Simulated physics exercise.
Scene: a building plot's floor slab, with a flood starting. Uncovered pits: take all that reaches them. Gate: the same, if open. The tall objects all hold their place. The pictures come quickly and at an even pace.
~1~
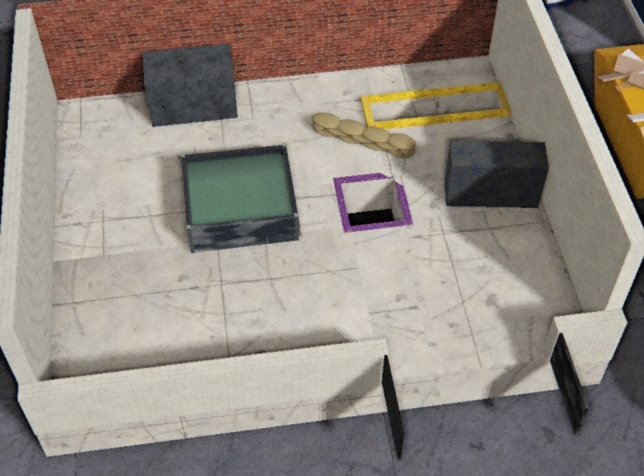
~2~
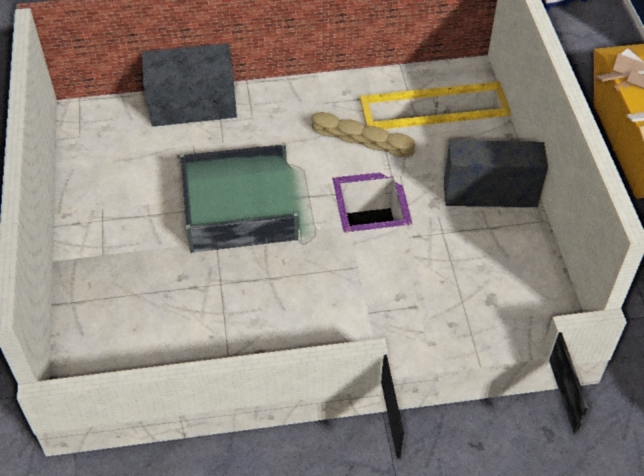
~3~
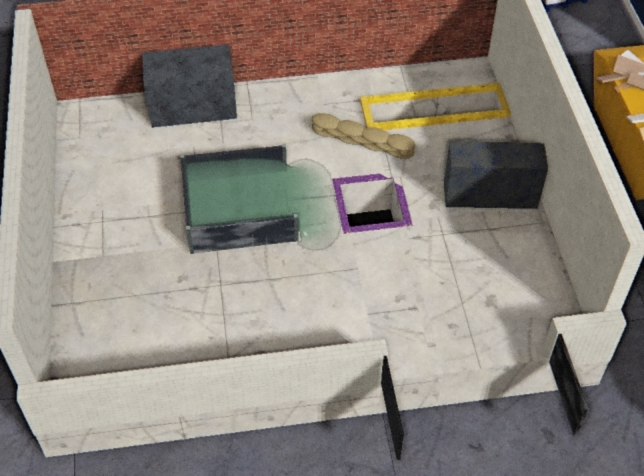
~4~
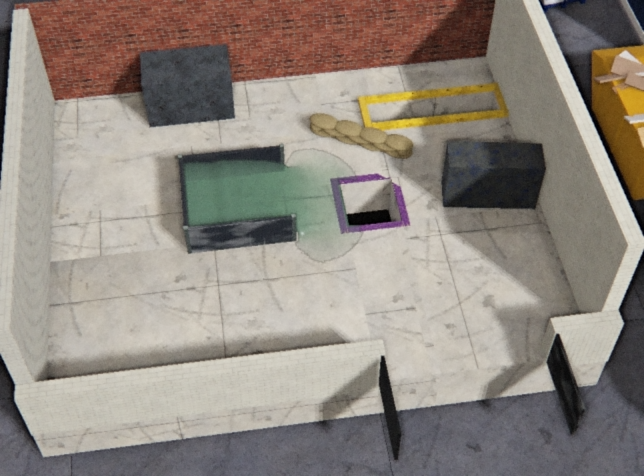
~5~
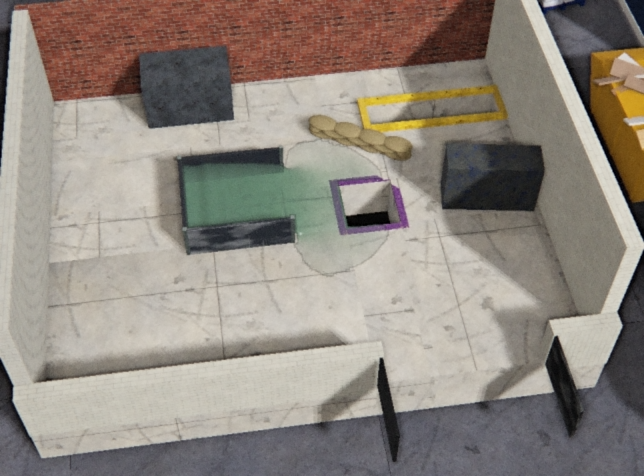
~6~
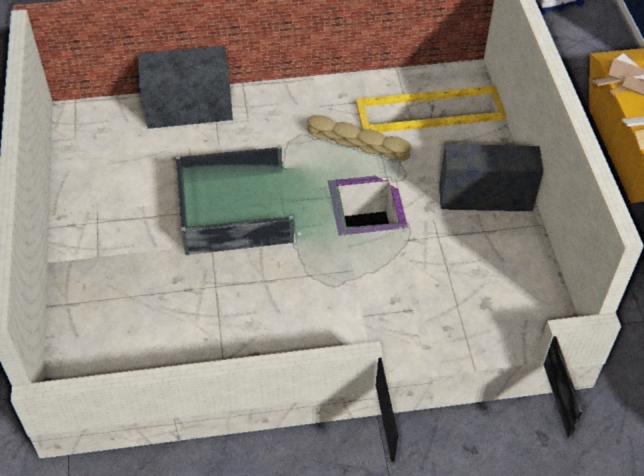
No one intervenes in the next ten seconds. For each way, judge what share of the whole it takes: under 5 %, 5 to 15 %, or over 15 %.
One by one: The gate claims an in-between share - five to fifteen per cent; the yellow pit claims a light share - short of five per cent; the purple pit claims a heavy share - exceeding fifteen per cent.
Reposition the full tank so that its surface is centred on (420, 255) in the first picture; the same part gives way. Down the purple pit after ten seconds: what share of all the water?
Within ten seconds the purple pit collects 14 percent of the total.
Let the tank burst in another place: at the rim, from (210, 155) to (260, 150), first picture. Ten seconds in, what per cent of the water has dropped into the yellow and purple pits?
Estimates in per cent: Yellow 6, purple 0.
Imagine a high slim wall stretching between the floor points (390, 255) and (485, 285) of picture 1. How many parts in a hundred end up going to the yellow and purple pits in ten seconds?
Estimated shares: Yellow 0 percent, purple 60 percent.
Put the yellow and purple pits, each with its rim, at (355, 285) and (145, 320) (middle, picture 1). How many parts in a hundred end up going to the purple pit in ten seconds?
So the purple pit ends up with 2 in a hundred.
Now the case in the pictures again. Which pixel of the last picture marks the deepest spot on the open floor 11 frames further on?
About (341, 159).
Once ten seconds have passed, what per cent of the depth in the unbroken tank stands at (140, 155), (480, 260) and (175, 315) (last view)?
The three come to some 2, 2 and 0 per cent respectively.
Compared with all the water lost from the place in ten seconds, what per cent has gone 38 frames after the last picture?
Near 85 in a hundred.
A moment on, water covers 15 % of the floor; the gate 0 %, the yellow pit 0 %, the purple pit 20 %.
Next, water covers 20 % of the floor; the gate 0 %, the yellow pit 0 %, the purple pit 34 %.
Then, water covers 25 % of the floor; the gate 1 %, the yellow pit 0 %, the purple pit 45 %.
Later, water covers 30 % of the floor; the gate 5 %, the yellow pit 0 %, the purple pit 54 %.
In the end, water covers 25 % of the floor; the gate 10 %, the yellow pit 0 %, the purple pit 59 %.
